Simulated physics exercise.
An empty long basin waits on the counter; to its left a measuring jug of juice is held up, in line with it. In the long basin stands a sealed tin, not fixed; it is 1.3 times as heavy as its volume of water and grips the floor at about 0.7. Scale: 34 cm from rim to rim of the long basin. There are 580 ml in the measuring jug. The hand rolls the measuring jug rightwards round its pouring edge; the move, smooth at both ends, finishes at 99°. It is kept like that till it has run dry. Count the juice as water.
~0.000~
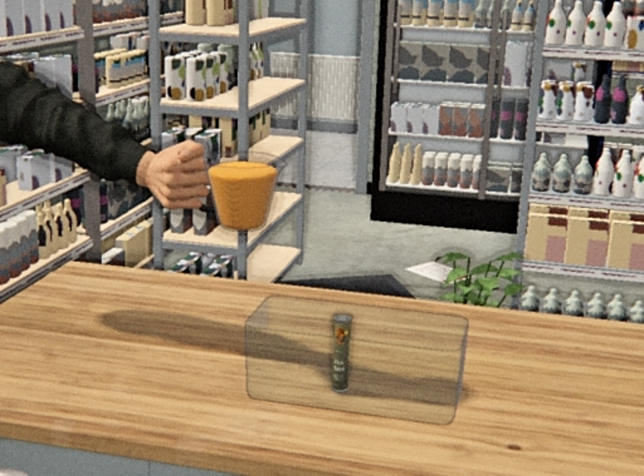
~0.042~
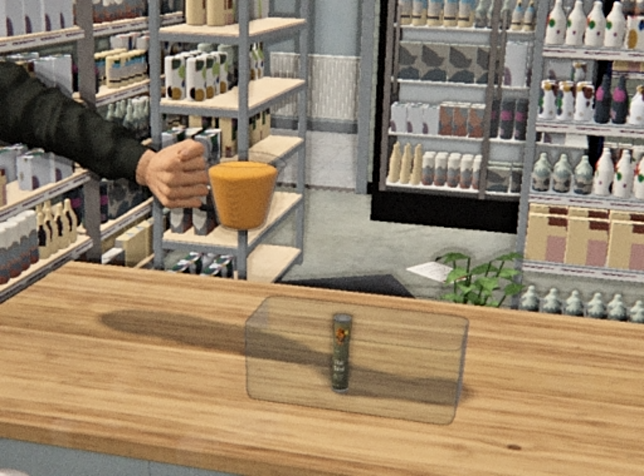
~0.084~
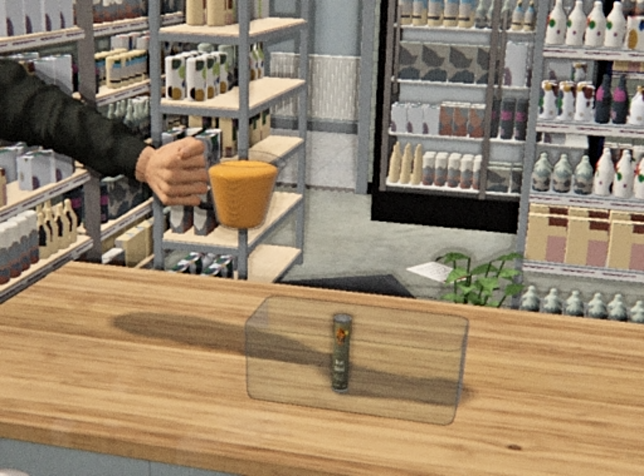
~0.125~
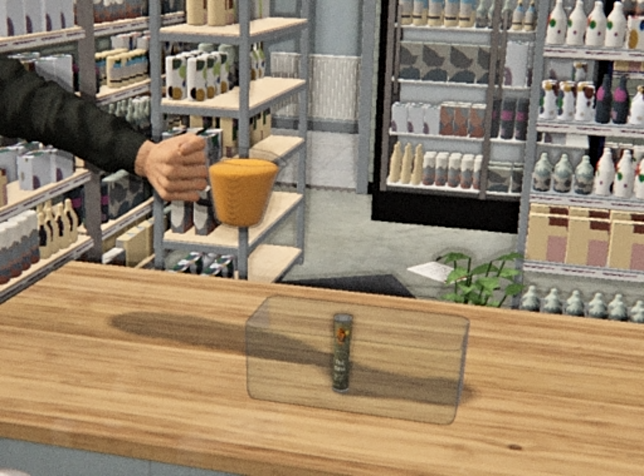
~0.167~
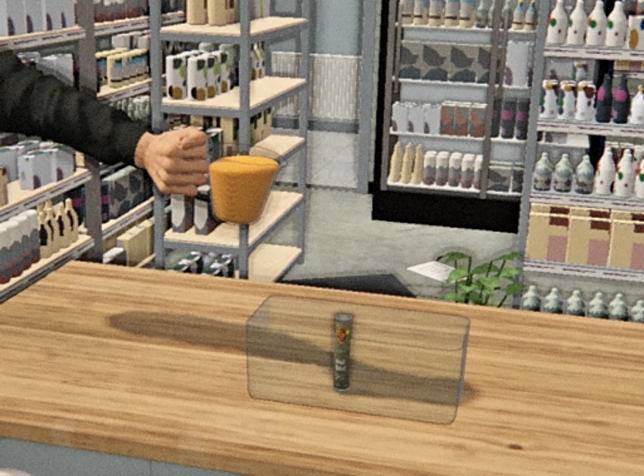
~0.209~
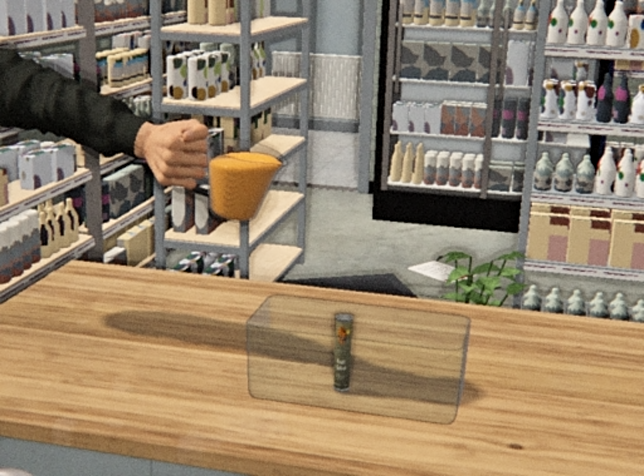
A hand holds an orange jug above a wooden counter and tilts it slightly rightwards.
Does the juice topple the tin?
It keeps standing.
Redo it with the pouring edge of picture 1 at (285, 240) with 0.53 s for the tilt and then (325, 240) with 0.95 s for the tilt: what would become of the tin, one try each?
First it falls; then it stays up.
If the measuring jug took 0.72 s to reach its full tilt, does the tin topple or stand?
Then it remains upright.
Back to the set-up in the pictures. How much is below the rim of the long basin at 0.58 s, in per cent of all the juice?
Some 1 per cent.
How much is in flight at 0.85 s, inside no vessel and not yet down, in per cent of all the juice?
About 46 per cent.
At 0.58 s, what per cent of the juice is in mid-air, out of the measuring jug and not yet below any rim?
Near 26 in a hundred.
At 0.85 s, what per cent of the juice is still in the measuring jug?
Some 16 per cent.
Then, 0.58 s in, the tilt is 66° and 74 per cent is still to pour; the tin stands where it began.
Then, 0.85 s in, the tilt is 97° and 17 per cent is still to pour; the tin stands where it began.
Then, 1.14 s in, the tilt is 99° and 0 per cent is still to pour; the tin stands where it began.
Then, 1.45 s in, the tilt is 99° and 0 per cent is still to pour; the tin stands where it began.
Finally, the tin stands where it began.
